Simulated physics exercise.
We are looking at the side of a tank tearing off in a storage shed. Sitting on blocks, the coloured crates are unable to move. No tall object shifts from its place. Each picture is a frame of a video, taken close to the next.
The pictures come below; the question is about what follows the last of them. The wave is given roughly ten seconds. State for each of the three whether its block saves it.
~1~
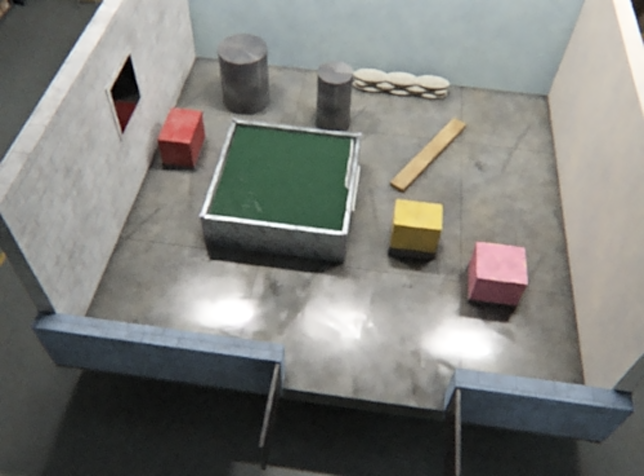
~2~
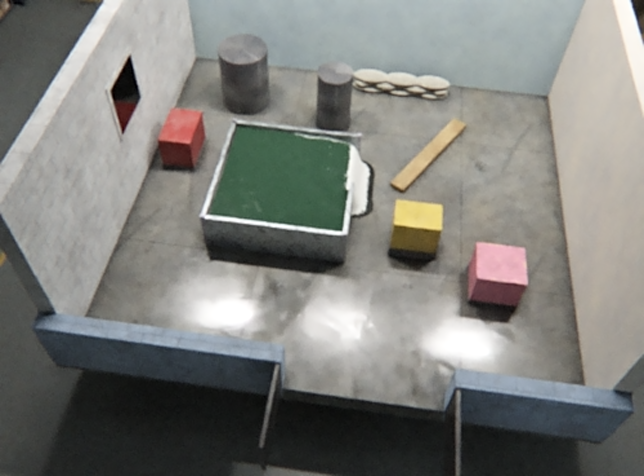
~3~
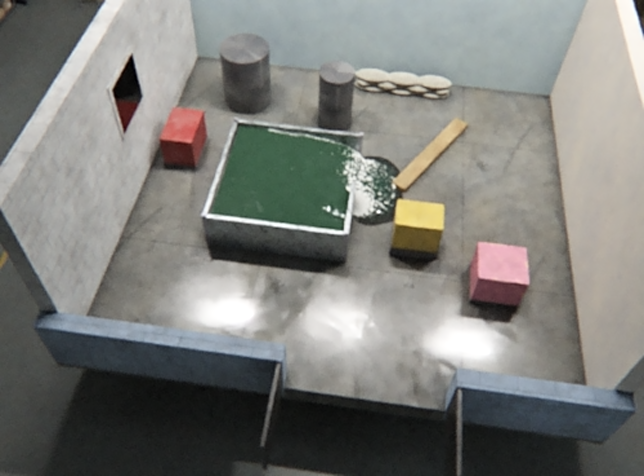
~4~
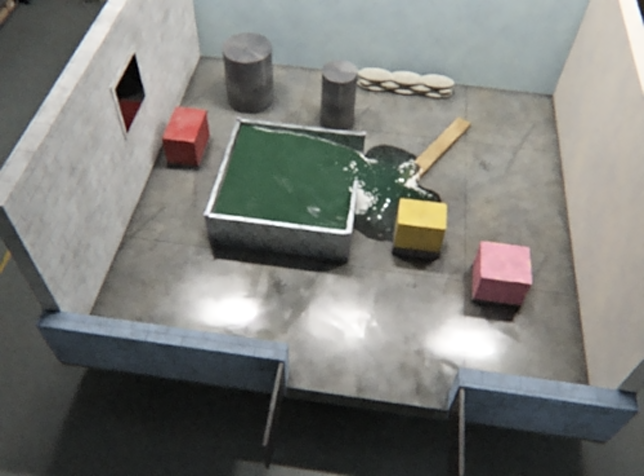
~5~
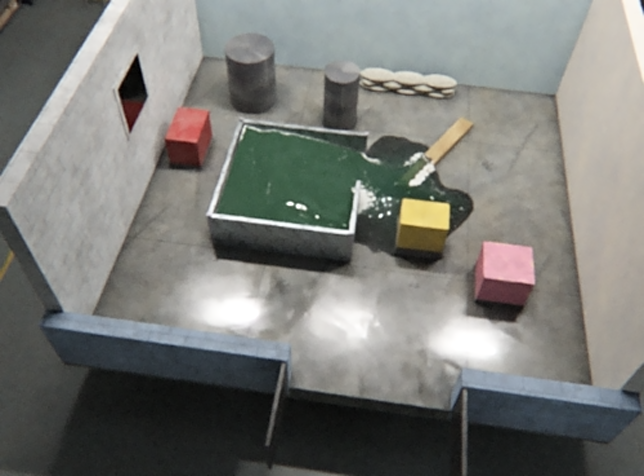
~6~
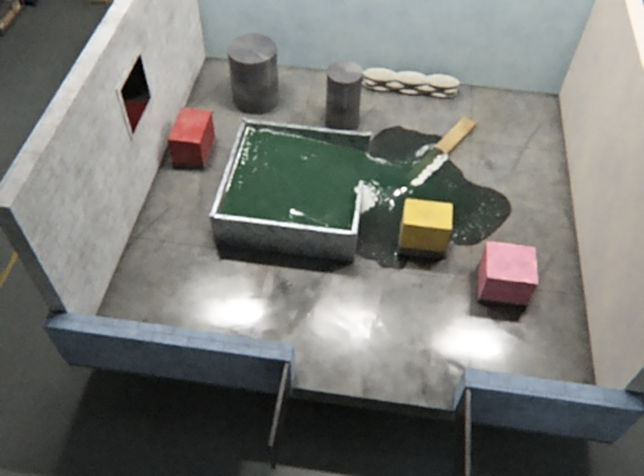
The yellow crate is saved. The red crate is not saved and gets wet. The pink crate is not saved and gets wet.
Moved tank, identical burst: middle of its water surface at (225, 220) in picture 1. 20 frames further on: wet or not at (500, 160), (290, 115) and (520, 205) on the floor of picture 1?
As listed: Under water, clear, wet.
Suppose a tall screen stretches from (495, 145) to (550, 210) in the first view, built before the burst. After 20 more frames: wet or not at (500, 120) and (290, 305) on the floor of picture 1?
Reached, untouched.
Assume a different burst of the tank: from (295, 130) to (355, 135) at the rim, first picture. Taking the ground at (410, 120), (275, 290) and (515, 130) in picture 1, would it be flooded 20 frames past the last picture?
Order as asked: Swamped, untouched, swamped.
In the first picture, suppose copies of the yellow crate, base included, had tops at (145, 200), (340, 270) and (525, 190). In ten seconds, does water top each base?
In order, the crates: One stays clear, two stays clear, three gets flooded.
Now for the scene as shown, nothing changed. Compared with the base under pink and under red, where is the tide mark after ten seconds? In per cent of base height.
Respectively 200 % and 160 %.
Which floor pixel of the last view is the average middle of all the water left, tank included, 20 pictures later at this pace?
Point: (405, 194).
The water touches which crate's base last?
Easy - the red crate.
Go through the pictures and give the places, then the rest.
The first frame shows still water in the tank at (286, 177).
In the second frame, the front is at (357, 214), out from the gap at (352, 178).
In the third frame, water pours out at (354, 179) and has run to (389, 217).
In the fourth frame, water pours out at (356, 179) and has run to a hidden place.
In the fifth frame, water pours out at (359, 179) and has run to (466, 211).
In the sixth frame, the front is at (503, 212), out from the gap at (361, 179).
A moment on, water covers 25 % of the floor; the yellow crate water round its plinth, the red crate not reached, the pink crate water round its plinth.
Next, water covers 30 % of the floor; the yellow crate water round its plinth, the red crate not reached, the pink crate water round its plinth.
Then, water covers 40 % of the floor; the yellow crate water round its plinth, the red crate not reached, the pink crate water round its plinth.
Later, water covers 65 % of the floor; the yellow crate water round its plinth, the red crate not reached, the pink crate water round its plinth.
In the end, water covers 95 % of the floor; the yellow crate stayed above the water, the red crate was topped, the pink crate was topped.
